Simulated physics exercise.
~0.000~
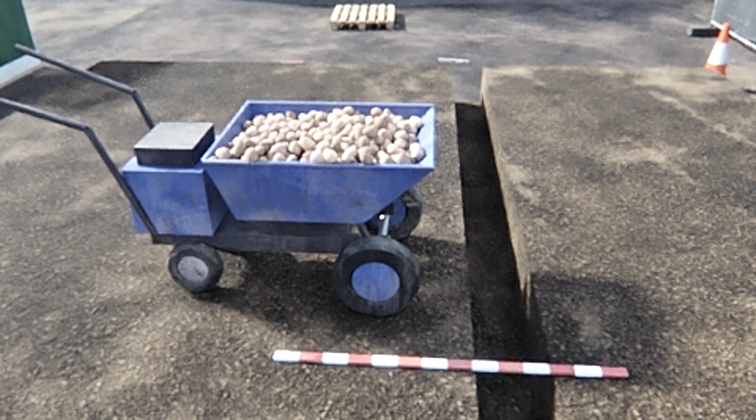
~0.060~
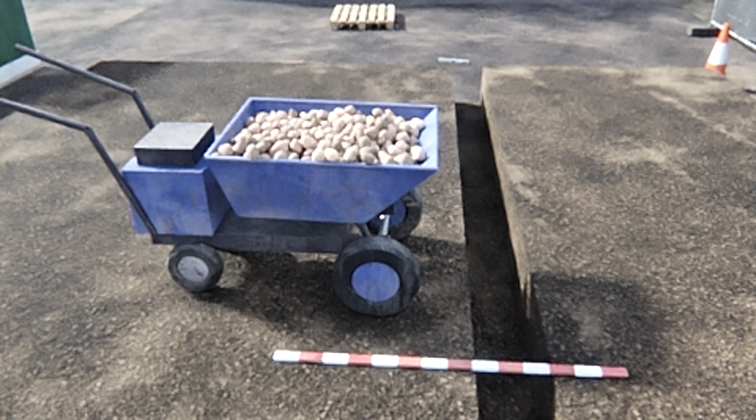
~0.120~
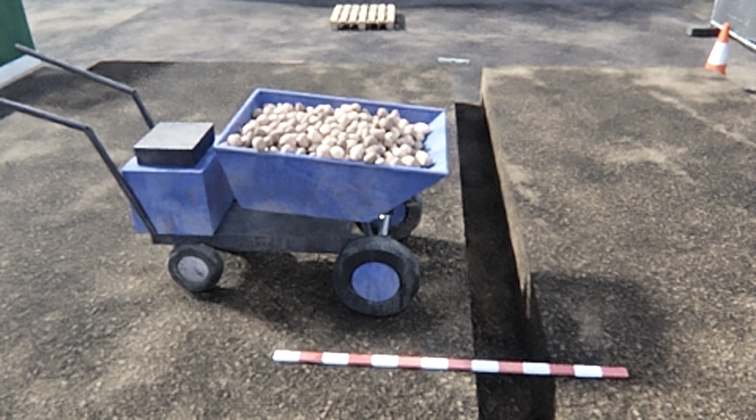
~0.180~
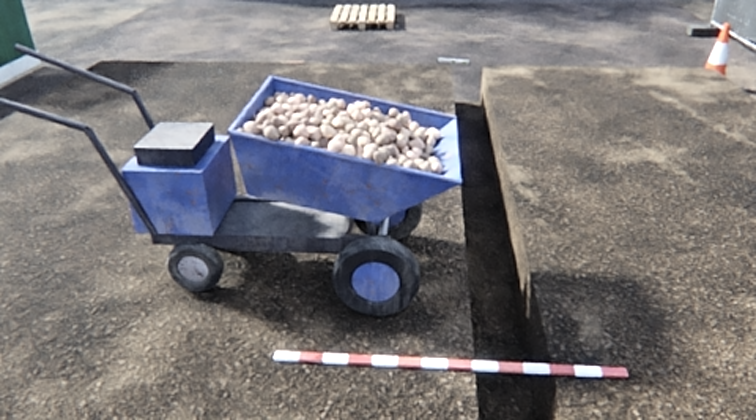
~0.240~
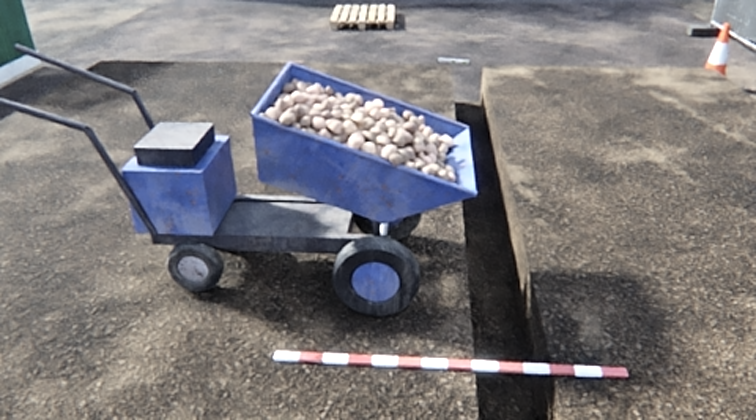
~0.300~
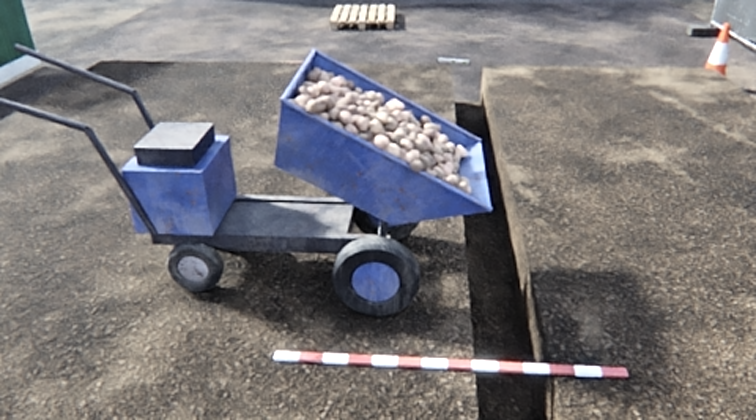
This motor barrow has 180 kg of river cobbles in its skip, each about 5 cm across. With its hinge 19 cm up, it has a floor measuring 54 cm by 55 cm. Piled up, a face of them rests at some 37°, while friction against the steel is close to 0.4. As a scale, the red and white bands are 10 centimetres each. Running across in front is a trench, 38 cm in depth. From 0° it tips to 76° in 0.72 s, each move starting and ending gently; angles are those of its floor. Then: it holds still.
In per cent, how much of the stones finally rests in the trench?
Roughly 35 per cent of them.
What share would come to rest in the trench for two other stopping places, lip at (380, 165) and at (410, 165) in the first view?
Roughly 85 percent for the first, and 60 percent for the second.
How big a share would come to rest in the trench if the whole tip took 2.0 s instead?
Close to 50 per cent then.
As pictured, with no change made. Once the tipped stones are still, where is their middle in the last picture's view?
Middle at around (575, 276), I'd say.
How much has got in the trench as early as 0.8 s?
Some 15 per cent.
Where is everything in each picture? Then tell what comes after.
In the first picture, the skip is at 0°, its lip at (434, 168); the top of the load is at (366, 125).
In the second picture, lip at (437, 169), floor tilted 1°, highest stones at (341, 123); the stones move at 0.4 m/s on average.
In the third picture, lip at (447, 174), floor tilted 6°, highest stones at (314, 119); the stones move at 0.8 m/s on average.
In the fourth picture, lip at (461, 182), floor tilted 12°, highest stones at (283, 108); the stones move at 1.1 m/s on average.
In the fifth picture, lip at (476, 194), floor tilted 20°, highest stones at (299, 97); the stones move at 1.3 m/s on average.
In the sixth picture, lip at (491, 210), floor tilted 29°, highest stones at (318, 84); the stones move at 1.5 m/s on average.
After 0.5 s the floor is at 64°; 100 % in the skip; the foremost stones are at (521, 249).
After 0.8 s the floor is at 76°; 49 % in the skip, 14 % in the trench, 37 % past the trench; the foremost stones are at (631, 283).
After 1.2 s the floor is at 76°; 5 % in the skip, 29 % in the trench, 66 % past the trench; the foremost stones are past the picture's edge.
After 3.1 s the floor is at 76°; 0 % in the skip, 35 % in the trench, 65 % past the trench; the foremost stones are past the picture's edge.
